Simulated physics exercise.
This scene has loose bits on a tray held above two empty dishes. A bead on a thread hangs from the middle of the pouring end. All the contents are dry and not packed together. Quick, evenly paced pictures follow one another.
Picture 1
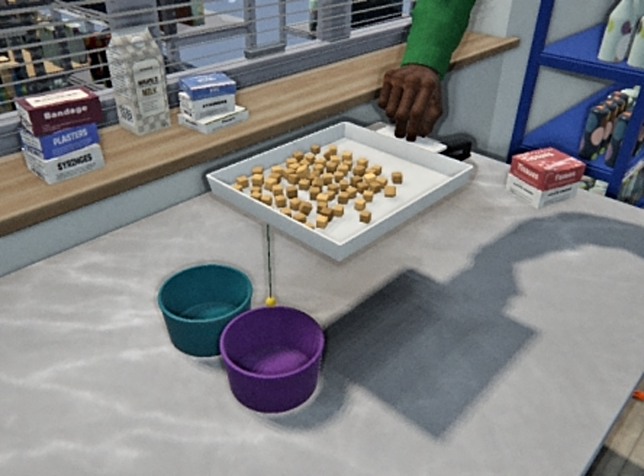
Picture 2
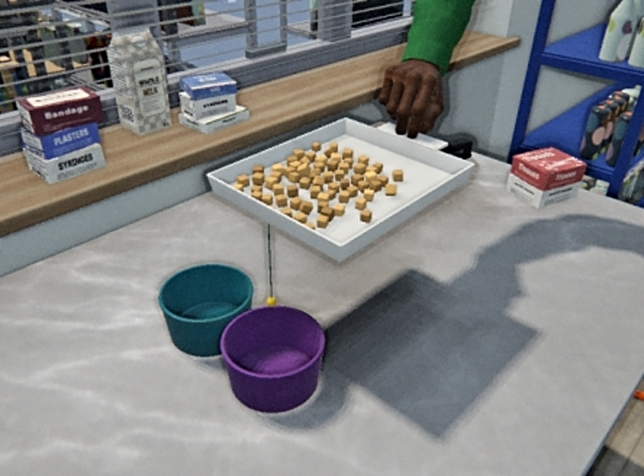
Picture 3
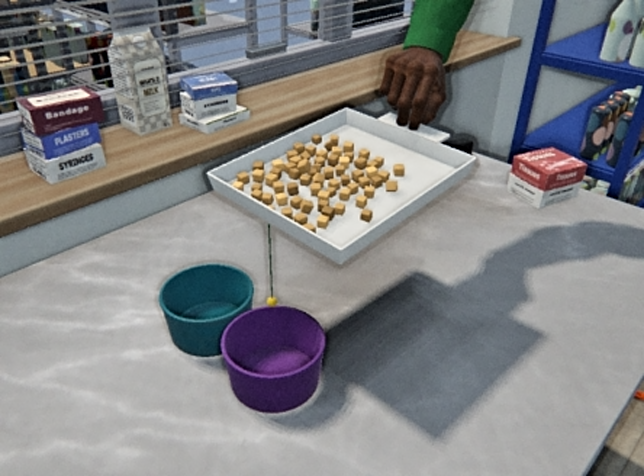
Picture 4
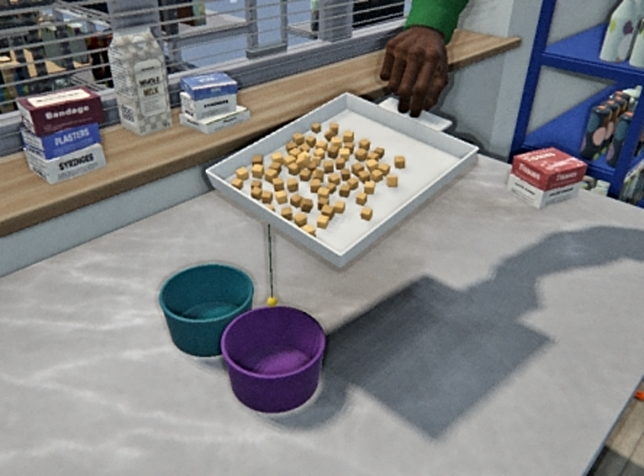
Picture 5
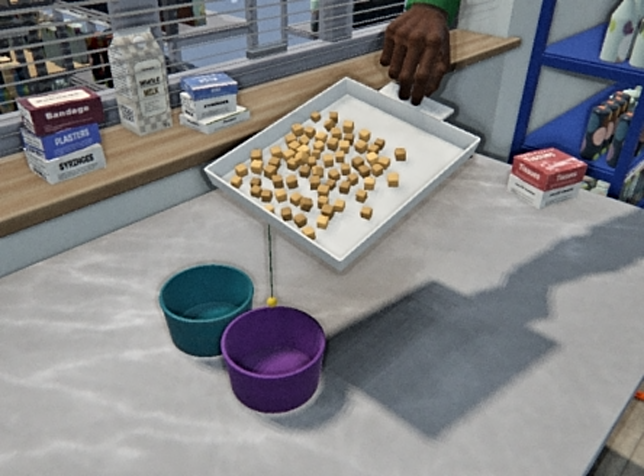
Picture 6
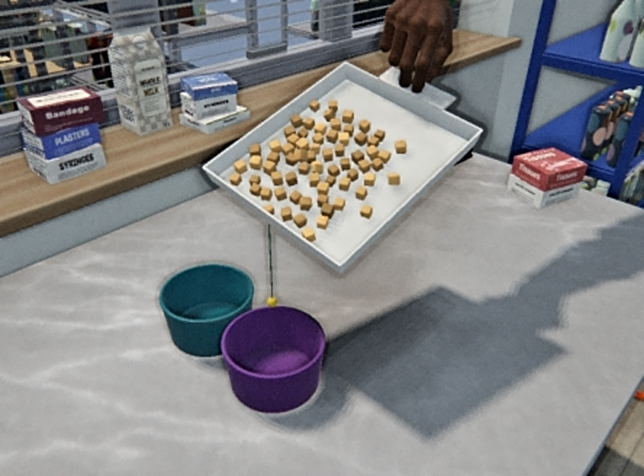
A white tray of small wooden cubes, gripped by a hand in a green sleeve, starts out level above an empty teal dish and an empty purple one. The hand lifts the far end, and the tray gradually tilts toward the dishes, its near right corner lowest, while the cubes barely shift.
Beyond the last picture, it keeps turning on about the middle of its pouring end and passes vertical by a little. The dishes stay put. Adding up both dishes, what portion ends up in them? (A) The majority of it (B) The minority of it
The minority of it (B).
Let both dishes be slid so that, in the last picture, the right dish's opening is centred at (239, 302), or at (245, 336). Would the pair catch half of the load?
For the two places in order: A minority share, a minority share.
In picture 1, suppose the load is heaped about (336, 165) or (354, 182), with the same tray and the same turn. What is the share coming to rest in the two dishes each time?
Roughly 30 and 40 percent, in that order.
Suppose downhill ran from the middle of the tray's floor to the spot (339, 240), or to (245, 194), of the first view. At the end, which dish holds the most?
Outcome one: The right side; outcome two: The left side.
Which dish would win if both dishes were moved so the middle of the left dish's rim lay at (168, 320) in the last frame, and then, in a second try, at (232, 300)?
First try, the rightmost dish; second try, the rightmost dish.
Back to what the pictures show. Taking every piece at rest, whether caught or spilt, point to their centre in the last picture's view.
Once it all stops, the middle lies near (296, 399).
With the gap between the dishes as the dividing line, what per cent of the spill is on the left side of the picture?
Share on the left: Near 20 %.
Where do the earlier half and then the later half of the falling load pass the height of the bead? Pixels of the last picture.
At about (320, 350), then at (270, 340).
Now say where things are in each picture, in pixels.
Corners of the pouring end near (212, 175) and (340, 241), level; middle of the load near (317, 187), small wooden cubes; left dish near (170, 328); right dish near (235, 382); bead on its thread near (271, 302), in the first picture.
Corners of the pouring end near (212, 175) and (341, 242), level; middle of the load near (318, 185), in the second picture.
Corners of the pouring end near (212, 173) and (341, 246), tipped barely, lowest at the right corner; middle of the load near (318, 182), in the third picture.
Corners of the pouring end near (211, 171) and (340, 251), tipped a little, lowest at the right corner; middle of the load near (318, 177), in the fourth picture.
Corners of the pouring end near (210, 169) and (340, 256), tipped clearly, lowest at the right corner; middle of the load near (318, 172), in the fifth picture.
Corners of the pouring end near (208, 167) and (340, 260), tipped clearly, lowest at the right corner; middle of the load near (317, 168); left dish near (171, 328); right dish near (236, 382), in the sixth picture.
Shortly afterwards, tray tipped steeply; the whole lot on the tray.
Next, tray tipped past a quarter turn; all but a few on the tray; only a few outside both.
Some moments later, tray tipped past a quarter turn; near a third in the right dish; near two thirds outside both.
In the end, tray tipped past a quarter turn; near a third in the right dish; none at all in the left dish; near two thirds outside both.
